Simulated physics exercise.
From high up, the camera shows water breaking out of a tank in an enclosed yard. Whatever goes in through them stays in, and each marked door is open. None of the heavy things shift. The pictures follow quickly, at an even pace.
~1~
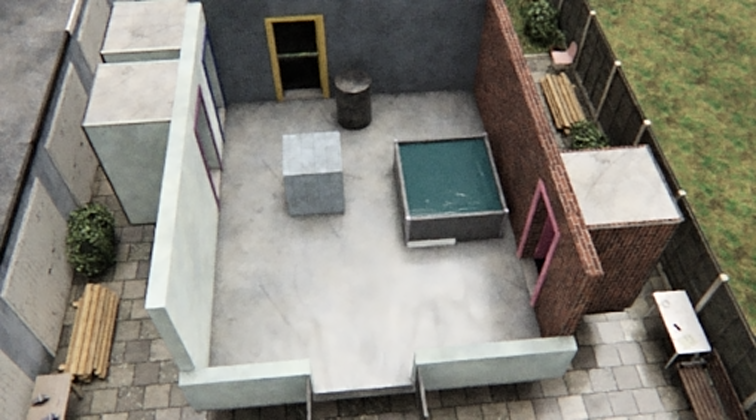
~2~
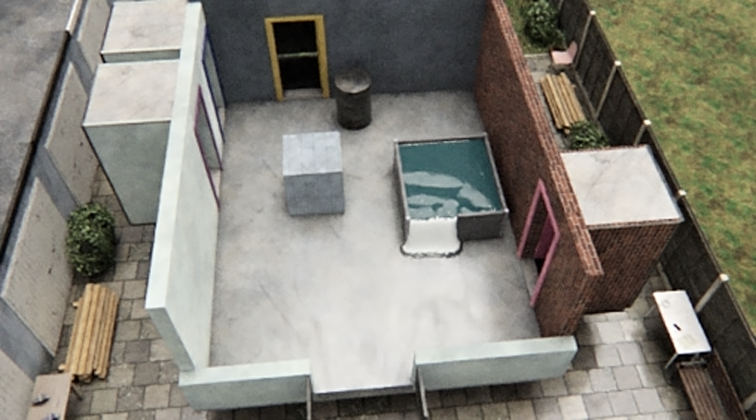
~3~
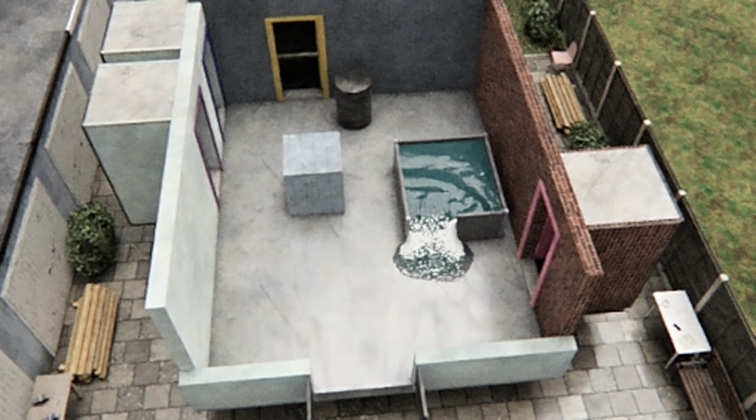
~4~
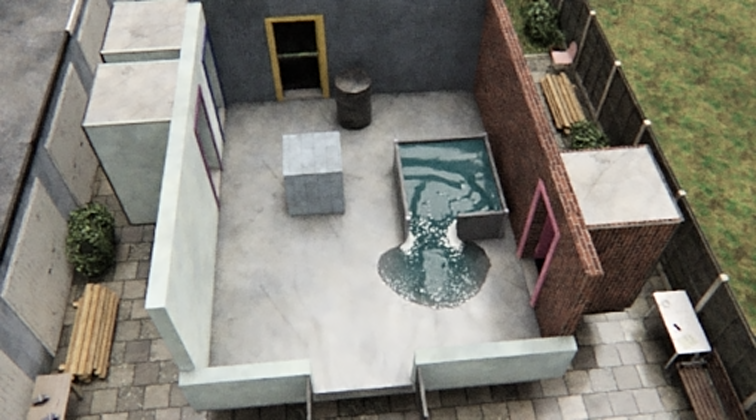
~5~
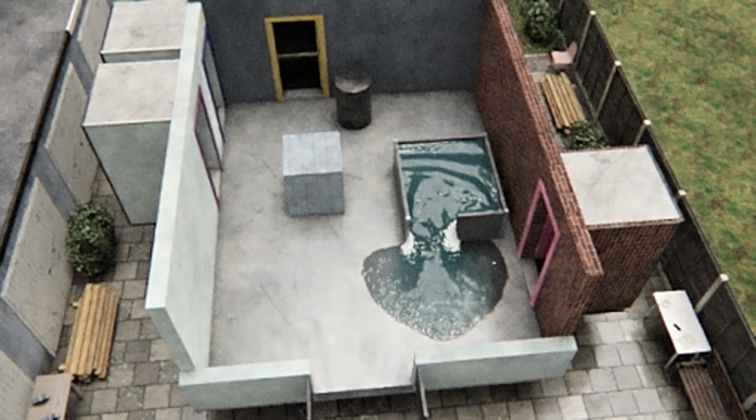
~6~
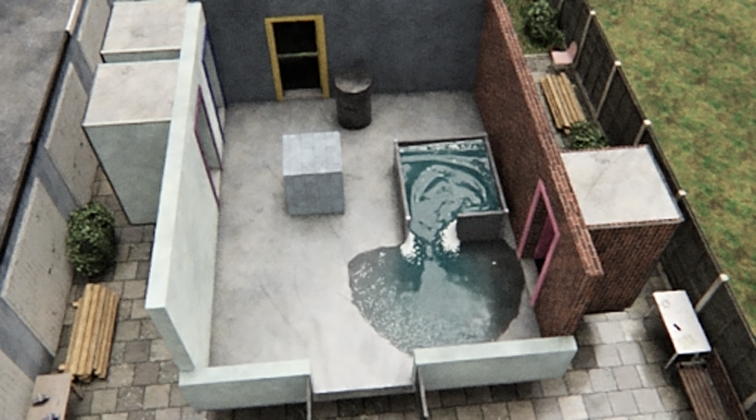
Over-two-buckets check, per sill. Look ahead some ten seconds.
Pink door: Beyond two buckets; yellow door: Not beyond two buckets; blue door: Not beyond two buckets; purple door: Not beyond two buckets.
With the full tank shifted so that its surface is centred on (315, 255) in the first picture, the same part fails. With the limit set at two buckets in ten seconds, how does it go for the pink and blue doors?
Pink gets less, blue gets more.
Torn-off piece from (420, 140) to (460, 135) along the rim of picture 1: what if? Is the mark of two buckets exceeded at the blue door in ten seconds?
Well, the blue door crosses the line this time.
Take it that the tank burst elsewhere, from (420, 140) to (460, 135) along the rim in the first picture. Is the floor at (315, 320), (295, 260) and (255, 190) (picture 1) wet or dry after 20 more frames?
Taking the points in order: Unwetted, unwetted and unwetted.
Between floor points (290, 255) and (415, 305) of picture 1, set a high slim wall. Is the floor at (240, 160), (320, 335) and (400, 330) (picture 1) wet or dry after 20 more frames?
Log, spots one to three: Spared; swamped; swamped.
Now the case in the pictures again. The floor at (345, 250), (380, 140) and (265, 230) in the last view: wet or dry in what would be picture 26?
In turn, the points end up high and dry, high and dry and high and dry.
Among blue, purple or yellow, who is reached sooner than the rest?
The one in purple, I reckon.
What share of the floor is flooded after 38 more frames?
Roughly 55 %.
A moment on, water covers 25 % of the floor; the pink door wet at the sill, nothing in, the yellow door not reached, the blue door not reached, the purple door not reached.
Next, water covers 30 % of the floor; the pink door under two buckets in, the yellow door not reached, the blue door not reached, the purple door not reached.
Then, water covers 35 % of the floor; the pink door under two buckets in, the yellow door not reached, the blue door not reached, the purple door not reached.
Later, water covers 55 % of the floor; the pink door over two buckets in, the yellow door not reached, the blue door not reached, the purple door wet at the sill, nothing in.
In the end, water covers 85 % of the floor; the pink door over two buckets in, the yellow door wet at the sill, nothing in, the blue door wet at the sill, nothing in, the purple door wet at the sill, nothing in.
